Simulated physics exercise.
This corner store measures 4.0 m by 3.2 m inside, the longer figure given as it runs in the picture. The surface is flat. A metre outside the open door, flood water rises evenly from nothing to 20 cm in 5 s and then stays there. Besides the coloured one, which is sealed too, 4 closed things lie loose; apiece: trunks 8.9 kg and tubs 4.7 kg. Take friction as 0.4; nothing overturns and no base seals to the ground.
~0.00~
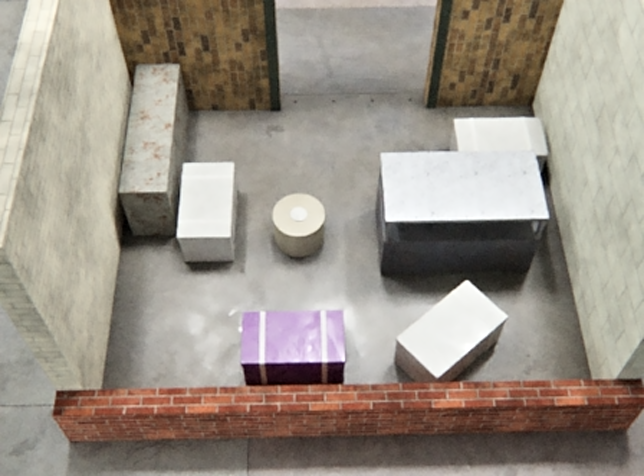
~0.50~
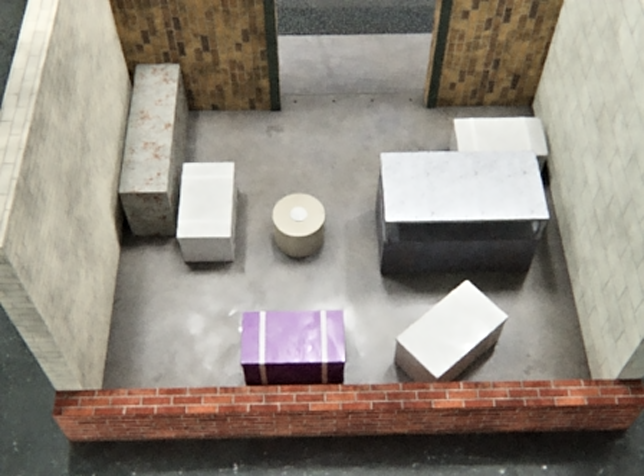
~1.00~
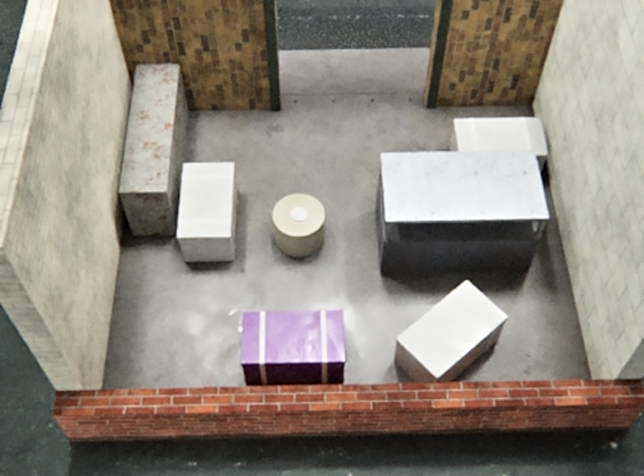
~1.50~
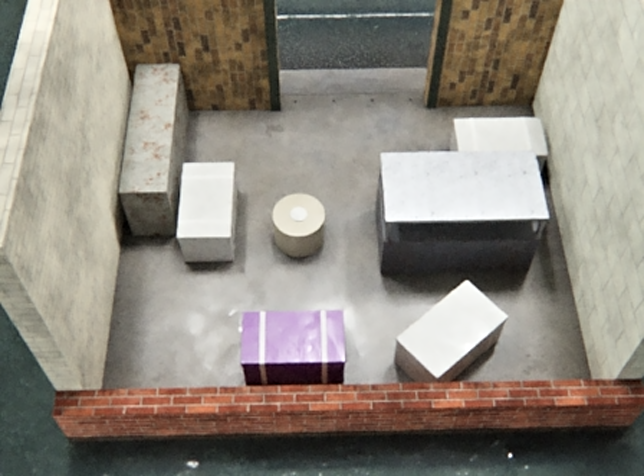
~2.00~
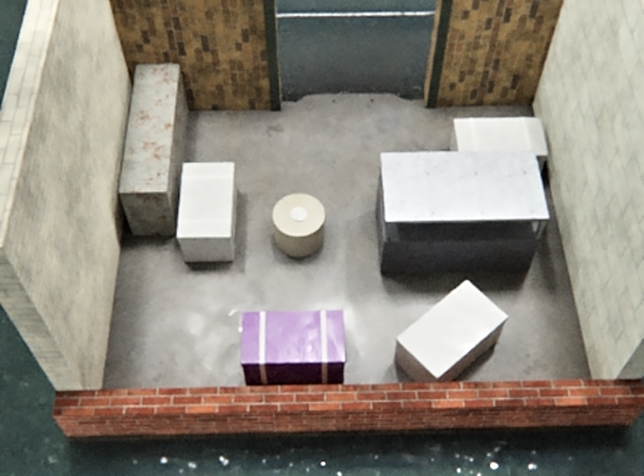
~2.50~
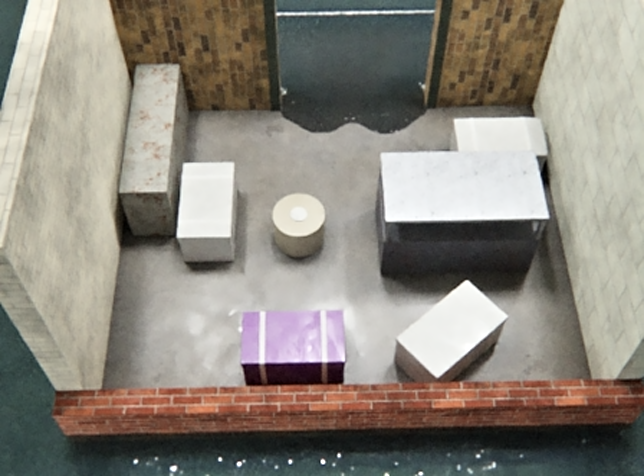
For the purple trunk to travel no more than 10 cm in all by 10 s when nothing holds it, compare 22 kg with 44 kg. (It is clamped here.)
I expect that neither load is enough.
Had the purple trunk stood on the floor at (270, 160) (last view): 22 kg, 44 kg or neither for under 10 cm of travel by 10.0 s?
Neither holds.
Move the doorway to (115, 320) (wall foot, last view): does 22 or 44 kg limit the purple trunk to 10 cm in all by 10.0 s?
Then neither load is enough.
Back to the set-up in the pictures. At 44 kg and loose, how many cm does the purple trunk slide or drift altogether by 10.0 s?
About 30 cm.
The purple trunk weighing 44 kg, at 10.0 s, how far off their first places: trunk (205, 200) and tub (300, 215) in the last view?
In that order: 5 cm, 120 cm.
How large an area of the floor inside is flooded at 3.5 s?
About 1.5 m2.
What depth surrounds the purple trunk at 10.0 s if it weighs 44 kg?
Roughly 11 cm.
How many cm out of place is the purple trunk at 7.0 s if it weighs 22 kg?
Roughly 20 cm.
After 3.5 s the purple trunk would be 0 cm from its start with 22 kg and 0 cm from its start with 44 kg; 0 cm of water round it then.
After 4.5 s the purple trunk would be 0 cm from its start with 22 kg and 0 cm from its start with 44 kg; 0 cm of water round it then.
After 7.0 s the purple trunk would be 23 cm from its start with 22 kg and 0 cm from its start with 44 kg; 6 cm of water round it then.
After 10.0 s the purple trunk would be 108 cm from its start with 22 kg and 34 cm from its start with 44 kg; 11 cm of water round it then.
